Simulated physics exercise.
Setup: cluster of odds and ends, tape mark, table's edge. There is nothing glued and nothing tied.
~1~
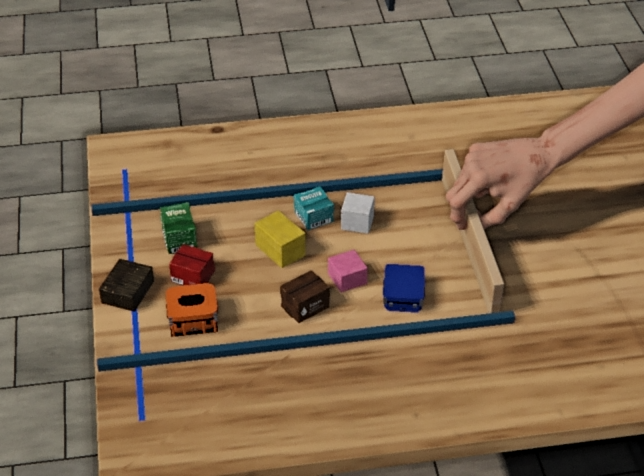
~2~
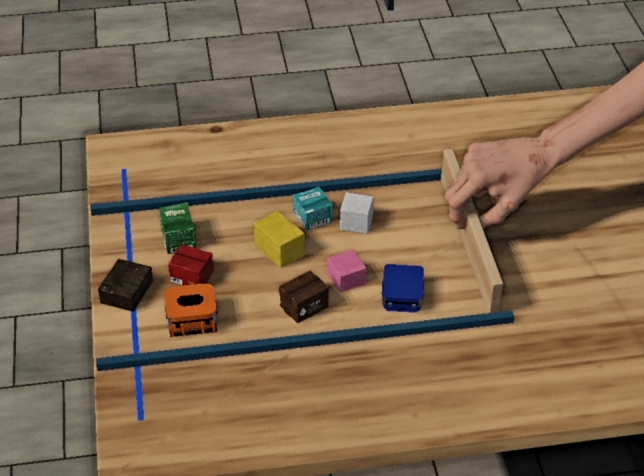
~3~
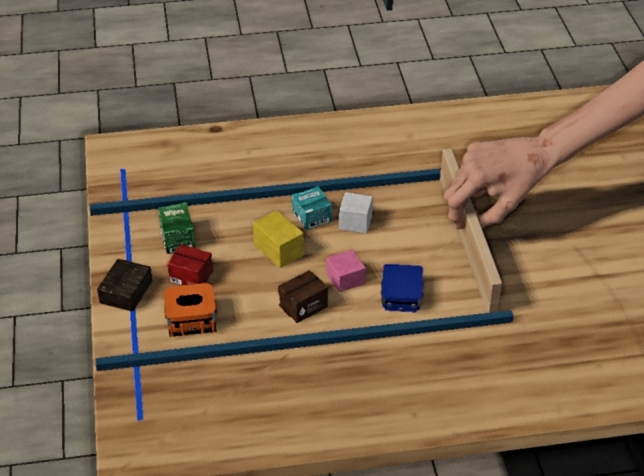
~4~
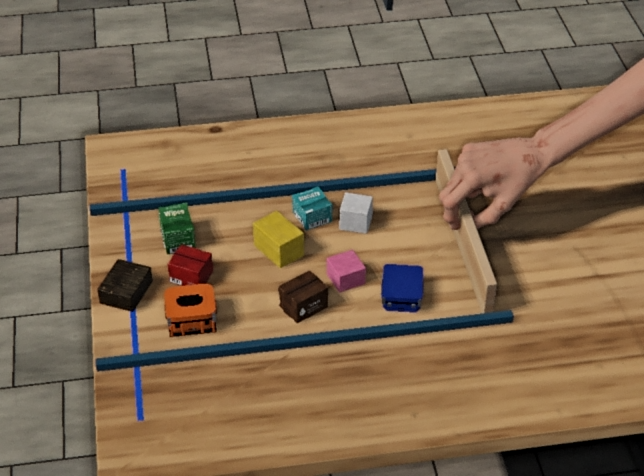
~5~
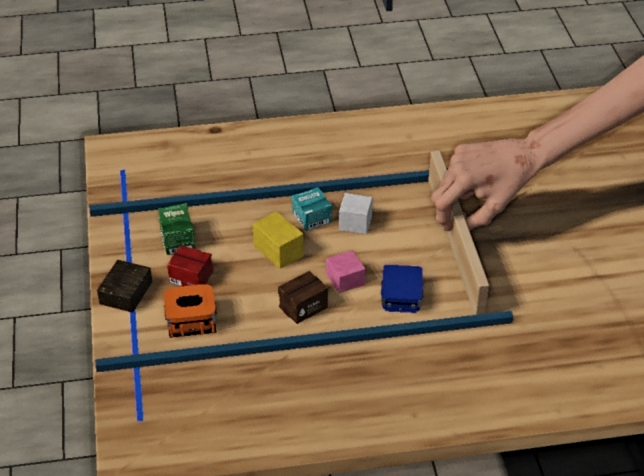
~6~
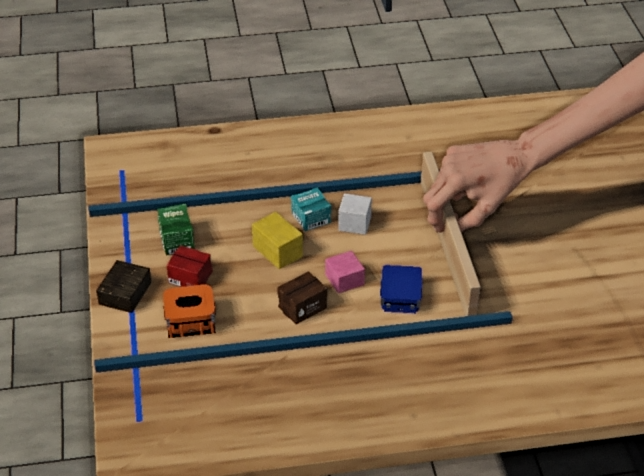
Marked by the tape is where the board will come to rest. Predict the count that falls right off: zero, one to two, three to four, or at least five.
The count is at least five.
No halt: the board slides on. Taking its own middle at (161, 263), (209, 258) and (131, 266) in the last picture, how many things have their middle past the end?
2; 0; 5.
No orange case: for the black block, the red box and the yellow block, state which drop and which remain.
Black block: Over the edge. Red box: Over the edge. Yellow block: Still there.
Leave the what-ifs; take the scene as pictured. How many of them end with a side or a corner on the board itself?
My count gives 5.
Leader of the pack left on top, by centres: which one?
Foremost: The yellow block.
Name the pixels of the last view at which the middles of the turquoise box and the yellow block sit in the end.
First: About (109, 217); second: About (99, 266).
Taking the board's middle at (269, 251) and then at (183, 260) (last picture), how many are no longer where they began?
Tally: First 7; then 10.
Early on, none off yet; black block at rest near (124, 286); green box at rest near (176, 230); orange case at rest near (190, 311).
A while later, none off yet; black block at rest near (124, 286); green box at rest near (176, 230); orange case travelled a little near (168, 314).
Further along, none off yet; black block travelled about its own width near (93, 285); green box travelled about its own width near (126, 232); orange case leaning a little near (75, 328).
Finally, the number that fall off is five or more; lost, brown box, red box, orange case, green box and black block.
